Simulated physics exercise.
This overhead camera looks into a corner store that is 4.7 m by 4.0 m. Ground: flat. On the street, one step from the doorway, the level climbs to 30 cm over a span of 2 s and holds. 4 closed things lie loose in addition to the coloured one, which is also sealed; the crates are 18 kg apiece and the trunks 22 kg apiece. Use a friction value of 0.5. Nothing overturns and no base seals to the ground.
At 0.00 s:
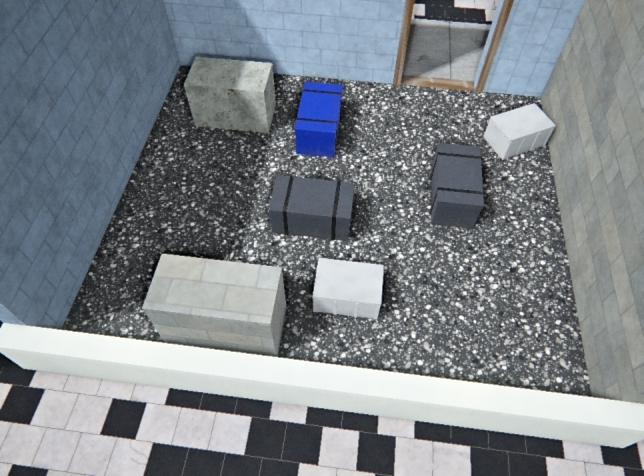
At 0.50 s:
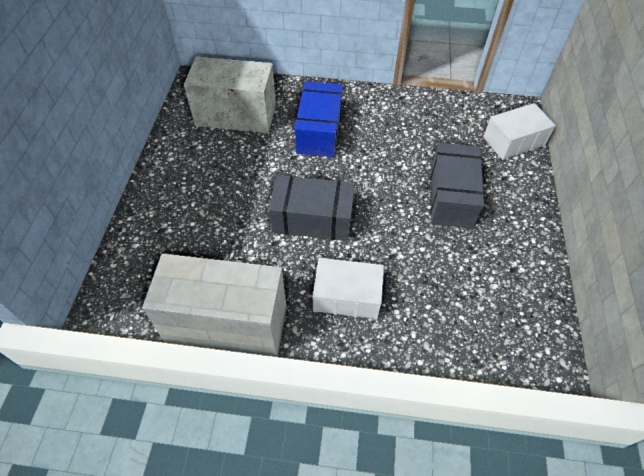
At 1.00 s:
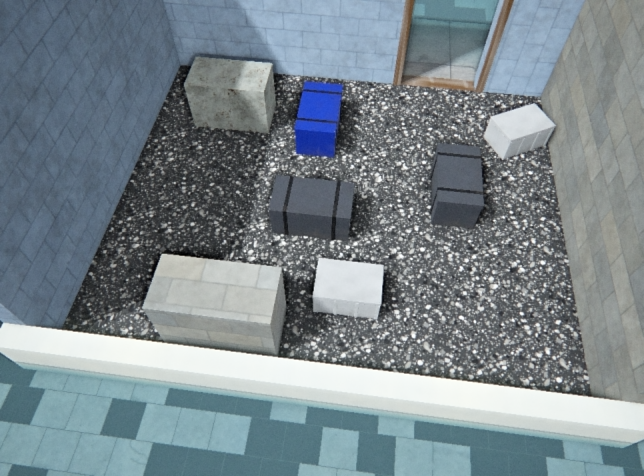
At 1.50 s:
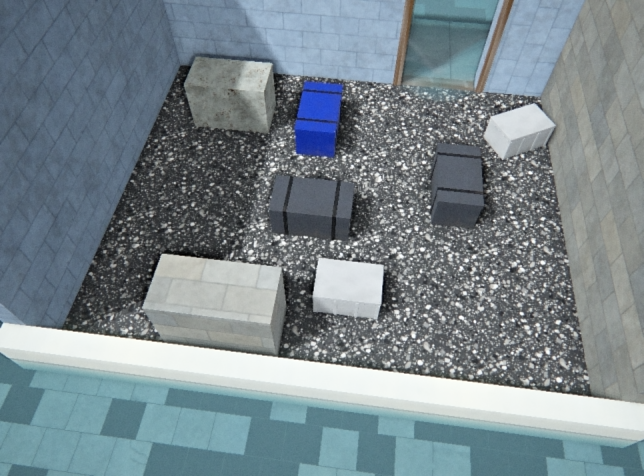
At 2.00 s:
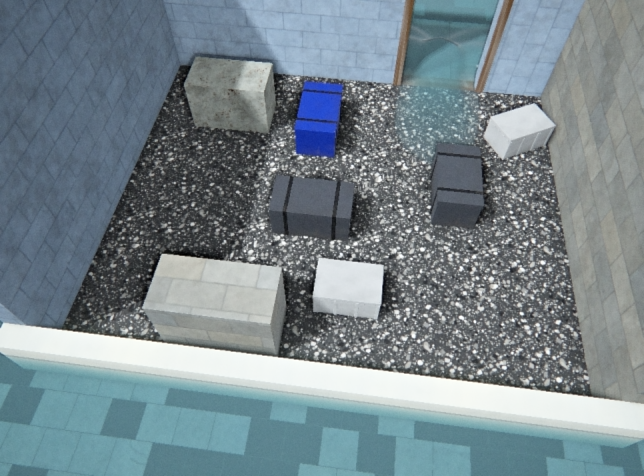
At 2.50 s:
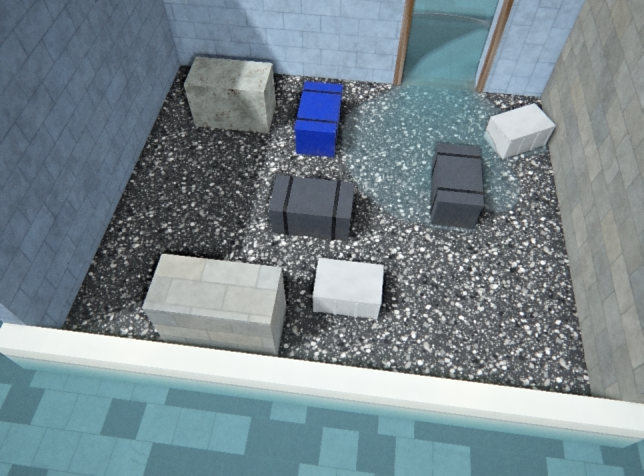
Water spreads over the black and white tiles outside a walled room, turning them teal. It then reaches the doorway at the back and fans across the speckled floor, surrounding the nearby dark trunk, while the blue trunk and the other blocks and boxes stay where they are.
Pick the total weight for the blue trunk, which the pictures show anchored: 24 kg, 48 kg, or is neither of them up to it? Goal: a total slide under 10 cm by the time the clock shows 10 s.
24 kg is enough.
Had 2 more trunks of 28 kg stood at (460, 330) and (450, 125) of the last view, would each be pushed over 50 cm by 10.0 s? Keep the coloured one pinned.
Result, in order - exceeds it; exceeds it.
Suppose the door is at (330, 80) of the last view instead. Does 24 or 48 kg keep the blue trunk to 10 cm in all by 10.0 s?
Lab note: Both masses insufficient.
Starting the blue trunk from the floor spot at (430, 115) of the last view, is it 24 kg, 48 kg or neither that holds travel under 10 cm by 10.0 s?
It turns out that no load succeeds.
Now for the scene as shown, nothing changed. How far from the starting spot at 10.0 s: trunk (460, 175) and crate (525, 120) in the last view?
The first is 300 cm from its start, the second 250 cm.
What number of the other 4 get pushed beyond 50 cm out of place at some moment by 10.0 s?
4 of them.
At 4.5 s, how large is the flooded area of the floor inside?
The covered patch comes to about 14 m2.
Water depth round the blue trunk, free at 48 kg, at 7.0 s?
Depth: Approx. 3 cm.
After 3.5 s the blue trunk would be 0 cm from its start with 24 kg and 0 cm from its start with 48 kg; 3 cm of water round it then.
After 4.5 s the blue trunk would be 0 cm from its start with 24 kg and 0 cm from its start with 48 kg; 3 cm of water round it then.
After 7.0 s the blue trunk would be 0 cm from its start with 24 kg and 0 cm from its start with 48 kg; 3 cm of water round it then.
After 10.0 s the blue trunk would be 0 cm from its start with 24 kg and 0 cm from its start with 48 kg; 5 cm of water round it then.
